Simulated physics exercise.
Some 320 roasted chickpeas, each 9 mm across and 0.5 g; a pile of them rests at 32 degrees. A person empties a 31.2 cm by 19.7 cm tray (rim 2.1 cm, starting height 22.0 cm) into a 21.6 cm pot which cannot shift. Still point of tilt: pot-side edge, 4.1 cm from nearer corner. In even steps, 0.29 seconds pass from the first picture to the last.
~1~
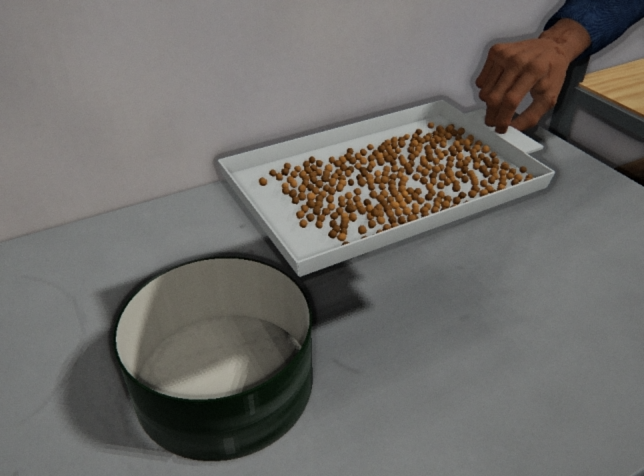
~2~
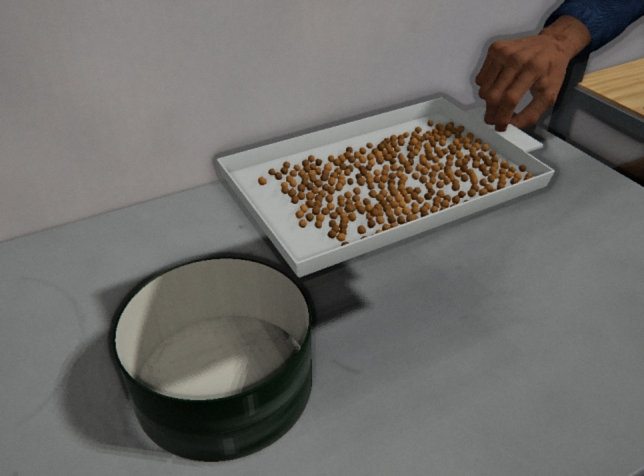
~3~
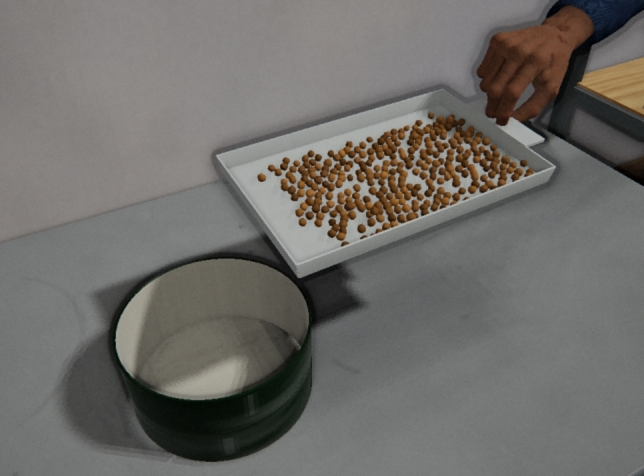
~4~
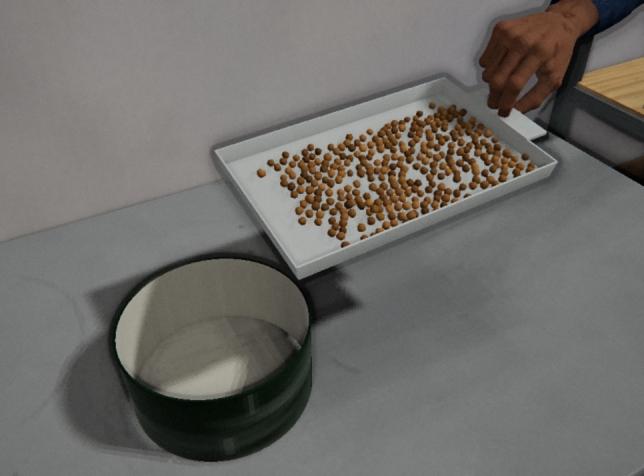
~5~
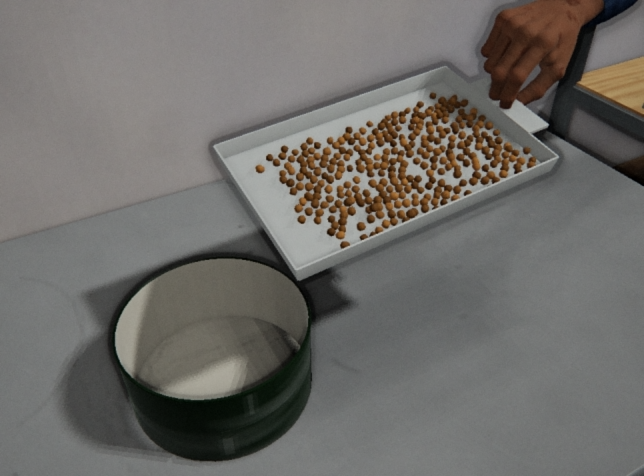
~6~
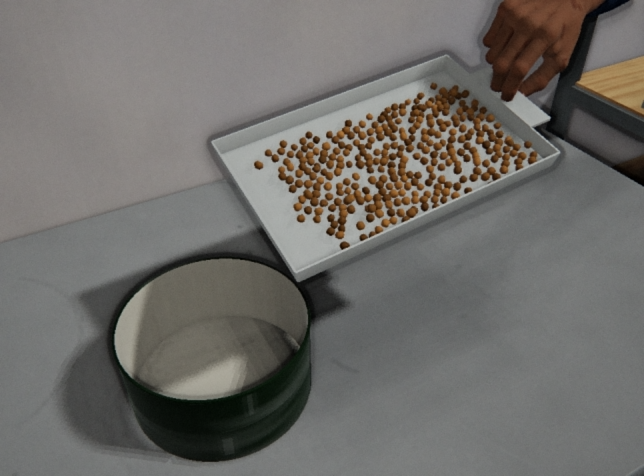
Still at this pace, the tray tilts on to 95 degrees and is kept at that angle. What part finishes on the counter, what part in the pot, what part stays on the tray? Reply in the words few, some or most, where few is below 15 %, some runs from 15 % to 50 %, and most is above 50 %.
Shares - counter: Most; pot: Few; left on the tray: Few.
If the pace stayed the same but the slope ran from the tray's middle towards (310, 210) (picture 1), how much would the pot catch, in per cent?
My guess is roughly 95 percent.
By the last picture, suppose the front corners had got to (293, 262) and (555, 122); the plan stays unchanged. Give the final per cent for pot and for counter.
Final per cent - pot 95, counter 5.
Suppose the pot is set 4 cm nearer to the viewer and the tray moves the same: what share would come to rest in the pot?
I'd say some 35 per cent would end up there.
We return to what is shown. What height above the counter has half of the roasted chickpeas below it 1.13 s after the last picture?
I'd put it near 30 cm.
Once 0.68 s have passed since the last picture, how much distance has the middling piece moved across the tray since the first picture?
Displacement on the tray: Roughly 6 cm.
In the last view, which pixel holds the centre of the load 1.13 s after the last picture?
Near (396, 183).
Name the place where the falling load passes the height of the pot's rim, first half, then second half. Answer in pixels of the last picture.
Earlier half close to (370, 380), later half at (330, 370) in pixels.
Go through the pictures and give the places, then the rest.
In the first picture, tray tilt 0 degrees, front corners at (299, 259) and (551, 171); middle of the pieces at (400, 175); pot at (214, 320).
In the second picture, tray tilt 1 degrees, front corners at (298, 260) and (550, 170); middle of the pieces at (399, 174).
In the third picture, tray tilt 3 degrees, front corners at (298, 262) and (551, 166), lowest corner left front; middle of the pieces at (399, 170).
In the fourth picture, tray tilt 6 degrees, front corners at (298, 264) and (553, 161), lowest corner left front; middle of the pieces at (400, 165).
In the fifth picture, tray tilt 10 degrees, front corners at (298, 266) and (555, 156), lowest corner left front; middle of the pieces at (400, 159).
In the sixth picture, tray tilt 13 degrees, front corners at (297, 269) and (556, 151), lowest corner left front; middle of the pieces at (400, 154); pot at (213, 320).
Then, 0.68 s after the last picture, tilt 52 degrees; the tray holds 100 %, the pot 0 %.
Then, 1.13 s after the last picture, tilt 77 degrees; the tray holds 100 %, the pot 0 %.
Then, 1.66 s after the last picture, tilt 95 degrees; the tray holds 25 %, the pot 0 %.
In the end, counter 95 %, pot 5 %, tray 0 %.
